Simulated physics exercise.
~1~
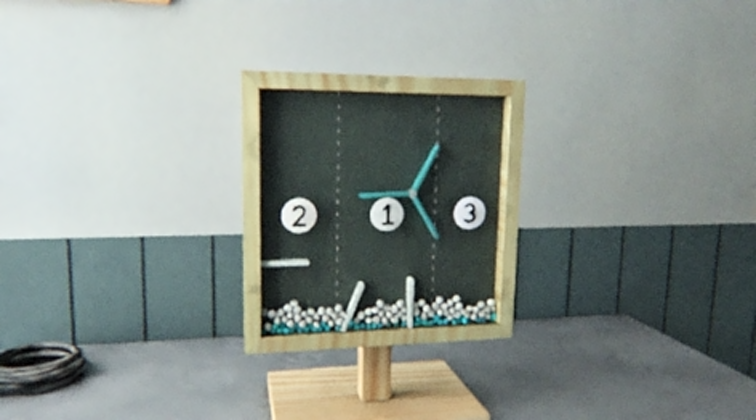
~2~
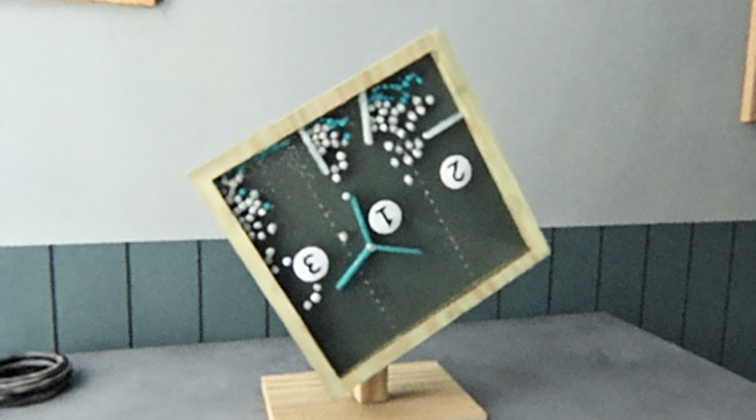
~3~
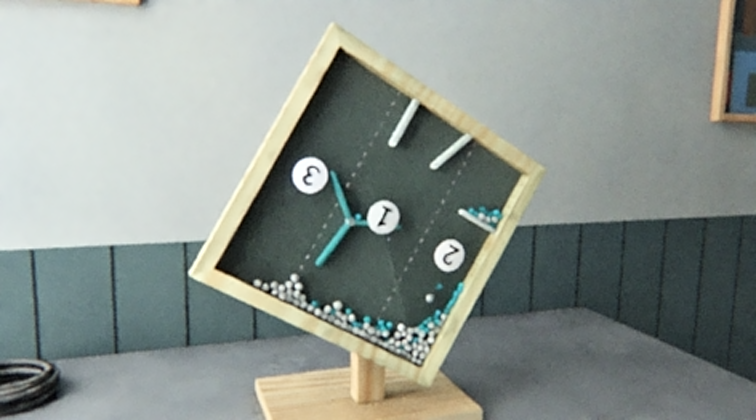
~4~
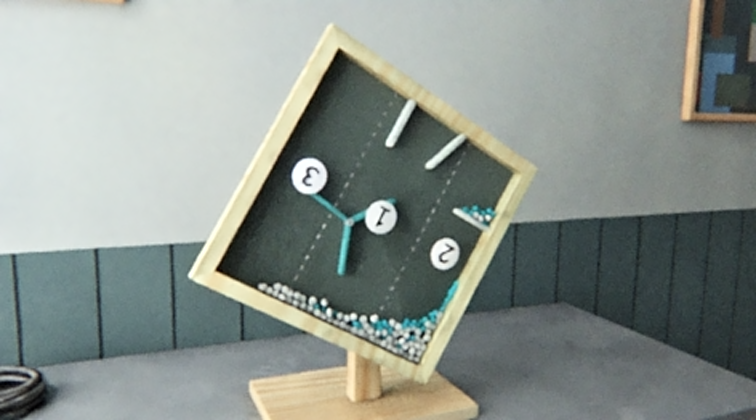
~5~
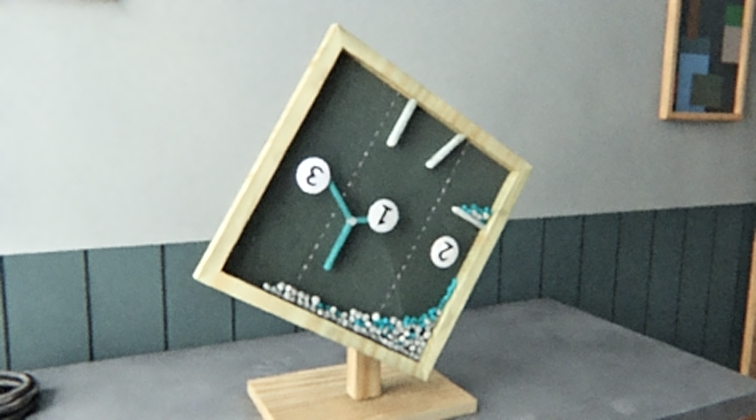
A square wooden case of white and turquoise beads swung round until it was tilted nearly upside down, spilling the beads across its dark inside. Most settled along the bottom, a few stayed on a small ledge, and the turquoise three-armed spinner kept turning.
